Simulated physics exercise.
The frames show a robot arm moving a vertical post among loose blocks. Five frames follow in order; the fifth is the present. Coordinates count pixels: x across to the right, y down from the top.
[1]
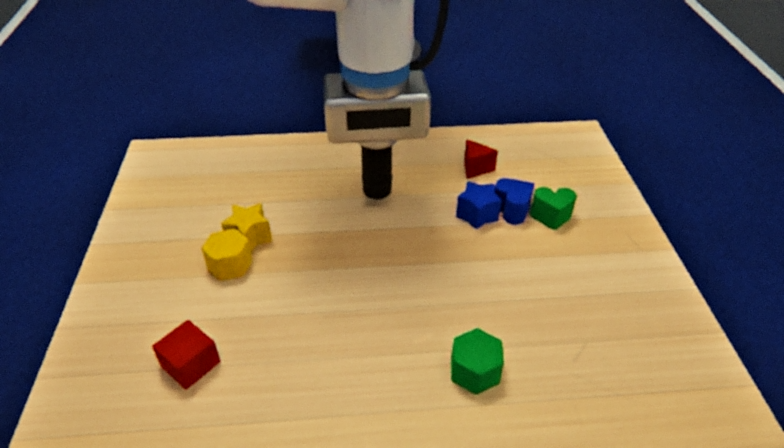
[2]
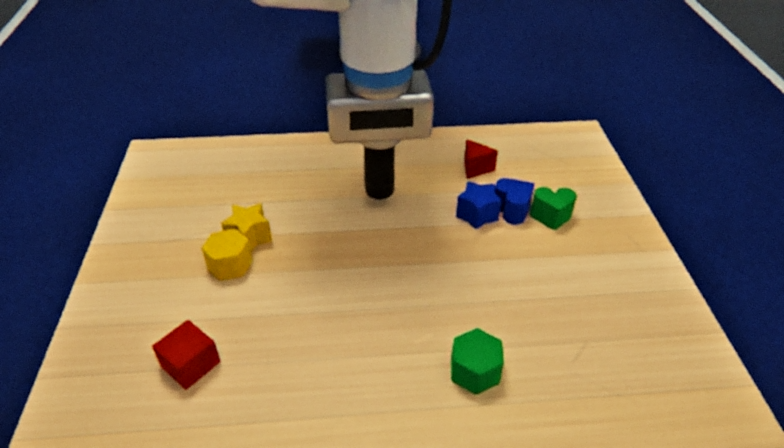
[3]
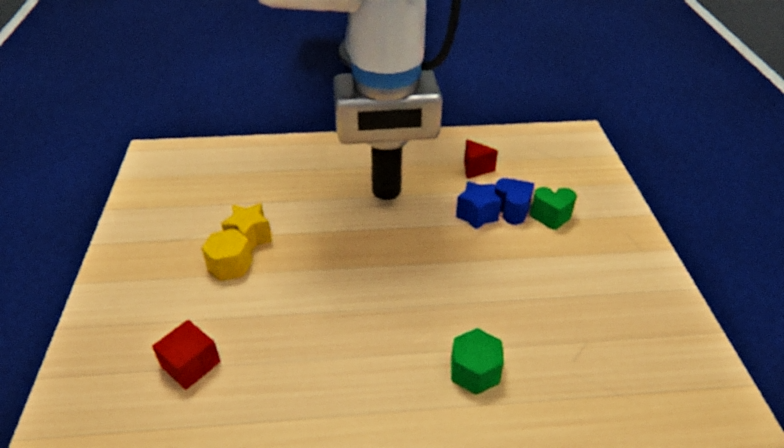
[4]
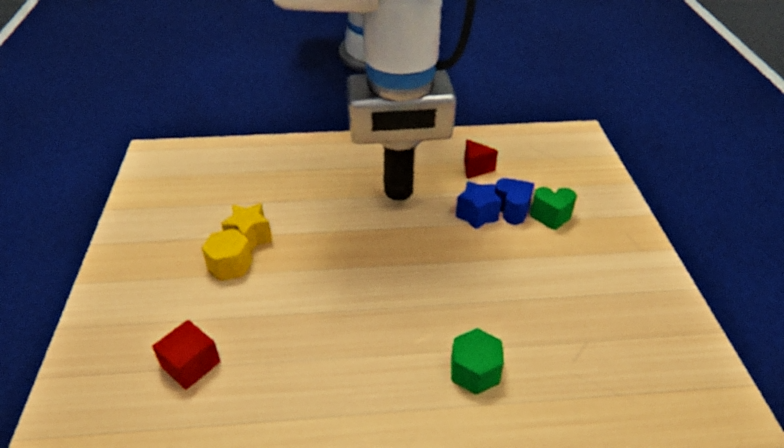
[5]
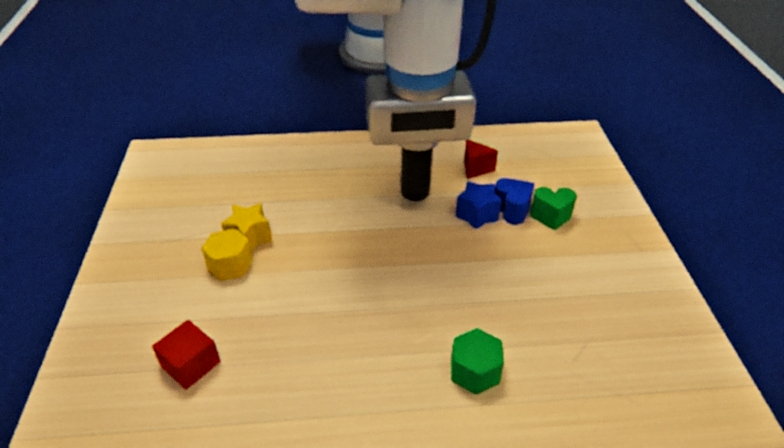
A robot arm holds a dark vertical post over a pale wooden board on a blue floor, seen from above at a fixed angle. Two yellow blocks and a red cube lie at left, a green hexagonal block at lower right, and red, blue and green blocks cluster at upper right. The arm slides the post rightward toward the blue star, while every block stays still.
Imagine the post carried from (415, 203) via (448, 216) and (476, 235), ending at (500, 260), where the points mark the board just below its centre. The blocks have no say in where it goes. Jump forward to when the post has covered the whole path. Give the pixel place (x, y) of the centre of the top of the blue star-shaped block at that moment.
Close to (510, 207).
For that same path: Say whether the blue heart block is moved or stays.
The push reaches it.
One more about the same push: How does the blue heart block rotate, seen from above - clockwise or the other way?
It goes round opposite to clock hands.
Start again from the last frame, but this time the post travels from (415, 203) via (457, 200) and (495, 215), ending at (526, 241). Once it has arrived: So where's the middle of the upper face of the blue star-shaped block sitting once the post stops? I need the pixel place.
It should be at about (543, 243).
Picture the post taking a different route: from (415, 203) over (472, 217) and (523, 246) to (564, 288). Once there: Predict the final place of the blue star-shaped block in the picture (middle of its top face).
Around pixel (542, 206).
What follows on the original path. One third of the way, post at (450, 206); blue star-shaped block at (486, 194), turned 15° anticlockwise.
Two thirds of the way, post at (478, 225); blue star-shaped block at (507, 204), turned 55° anticlockwise; blue heart block at (525, 186), turned 30° anticlockwise; green heart block at (562, 194), turned 25° clockwise.
At the end, post at (502, 249); red three-sided block not moved; blue star-shaped block at (510, 207), turned 70° anticlockwise; blue heart block at (525, 186), turned 30° anticlockwise; green heart block at (562, 194), turned 25° clockwise.
